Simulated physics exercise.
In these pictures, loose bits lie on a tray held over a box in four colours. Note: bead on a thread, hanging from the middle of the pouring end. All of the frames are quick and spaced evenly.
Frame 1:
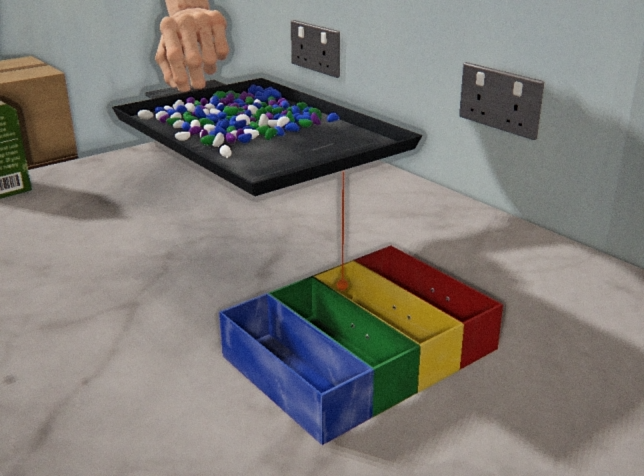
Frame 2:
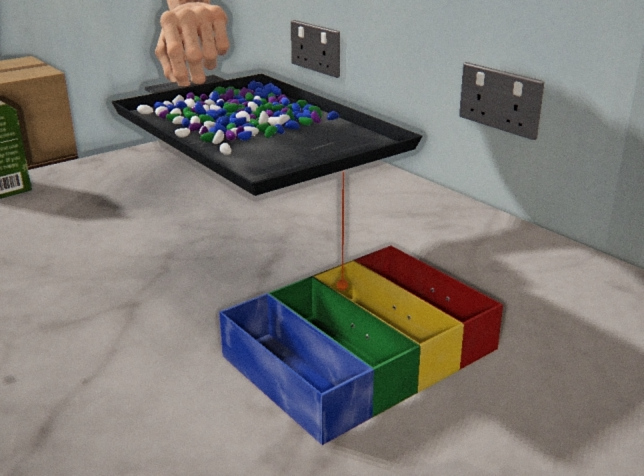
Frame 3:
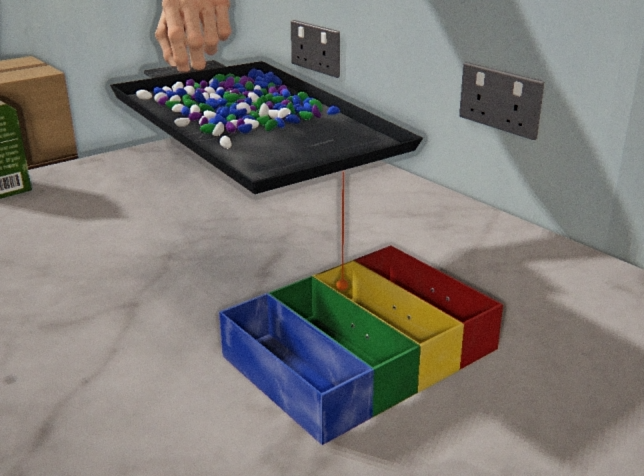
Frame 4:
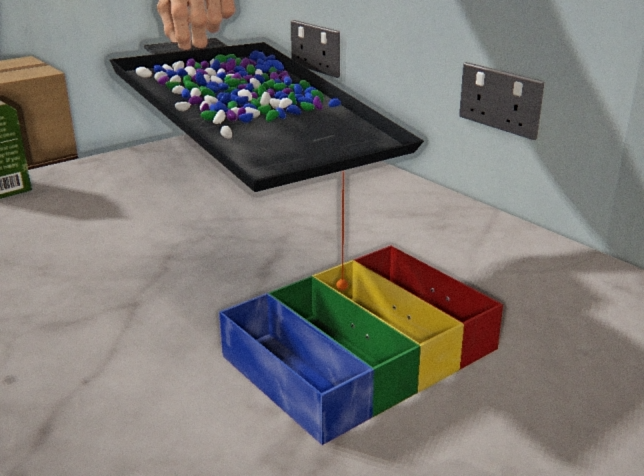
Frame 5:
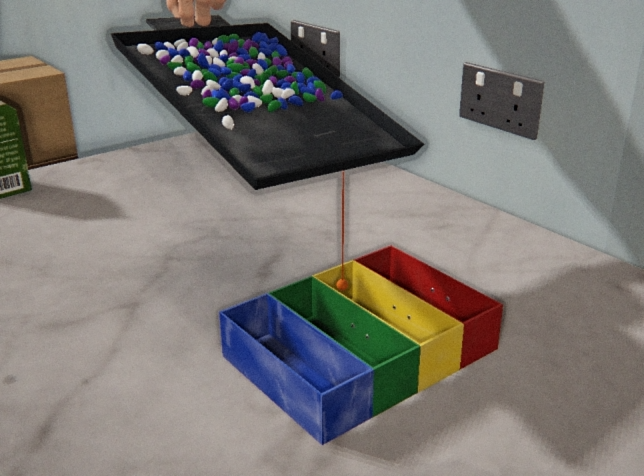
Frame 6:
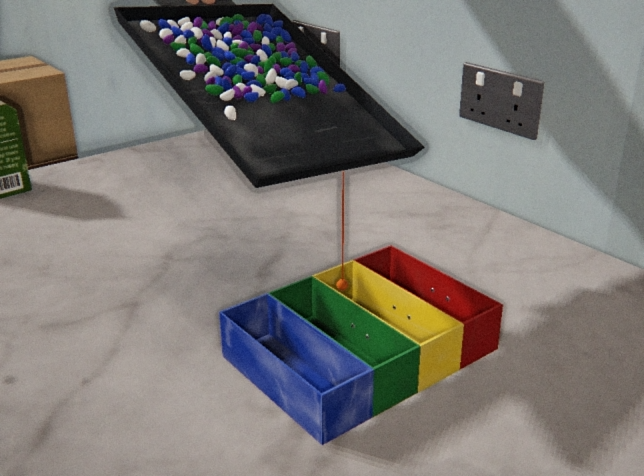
The clip shows a hand holding a dark tray of mixed coloured jelly beans above a box with blue, green, yellow and red compartments, steadily raising the tray's far end to a clear tilt while the beans stay bunched there.
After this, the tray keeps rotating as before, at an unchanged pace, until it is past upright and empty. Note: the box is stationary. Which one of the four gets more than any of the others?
Most: Red.
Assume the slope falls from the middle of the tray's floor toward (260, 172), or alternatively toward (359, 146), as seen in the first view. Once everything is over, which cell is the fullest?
The first try: Blue. The second: The red one.
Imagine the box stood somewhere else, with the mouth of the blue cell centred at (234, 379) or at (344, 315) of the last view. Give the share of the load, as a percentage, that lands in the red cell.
About 30 per cent, then about 10 per cent.
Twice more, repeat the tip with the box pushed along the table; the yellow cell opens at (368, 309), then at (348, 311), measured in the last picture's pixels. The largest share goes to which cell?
Taking the two placings in order, you'd get the red cell and then red.
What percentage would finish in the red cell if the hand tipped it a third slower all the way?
About 40 per cent.
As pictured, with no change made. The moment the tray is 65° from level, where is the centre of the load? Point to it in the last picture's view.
The load is centred near (380, 141).
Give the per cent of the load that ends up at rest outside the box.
Near 20 %.
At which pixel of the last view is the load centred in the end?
Around (437, 342), give or take.
Soon, tray tipped steeply; most on the tray; about a quarter falling or outside the box.
A while on, tray tipped past a quarter turn; a small part on the tray; about a quarter in the red cell; about a quarter in the yellow cell; a small part in the green cell; a stray few in the blue cell; about a third falling or outside the box.
Towards the end, tray tipped past a quarter turn; about a third in the red cell; about a quarter in the yellow cell; about a quarter in the green cell; a stray few in the blue cell; about a quarter falling or outside the box.
Finally, tray tipped past a quarter turn; about a third in the red cell; about a quarter in the yellow cell; about a quarter in the green cell; a stray few in the blue cell; about a quarter outside the box.
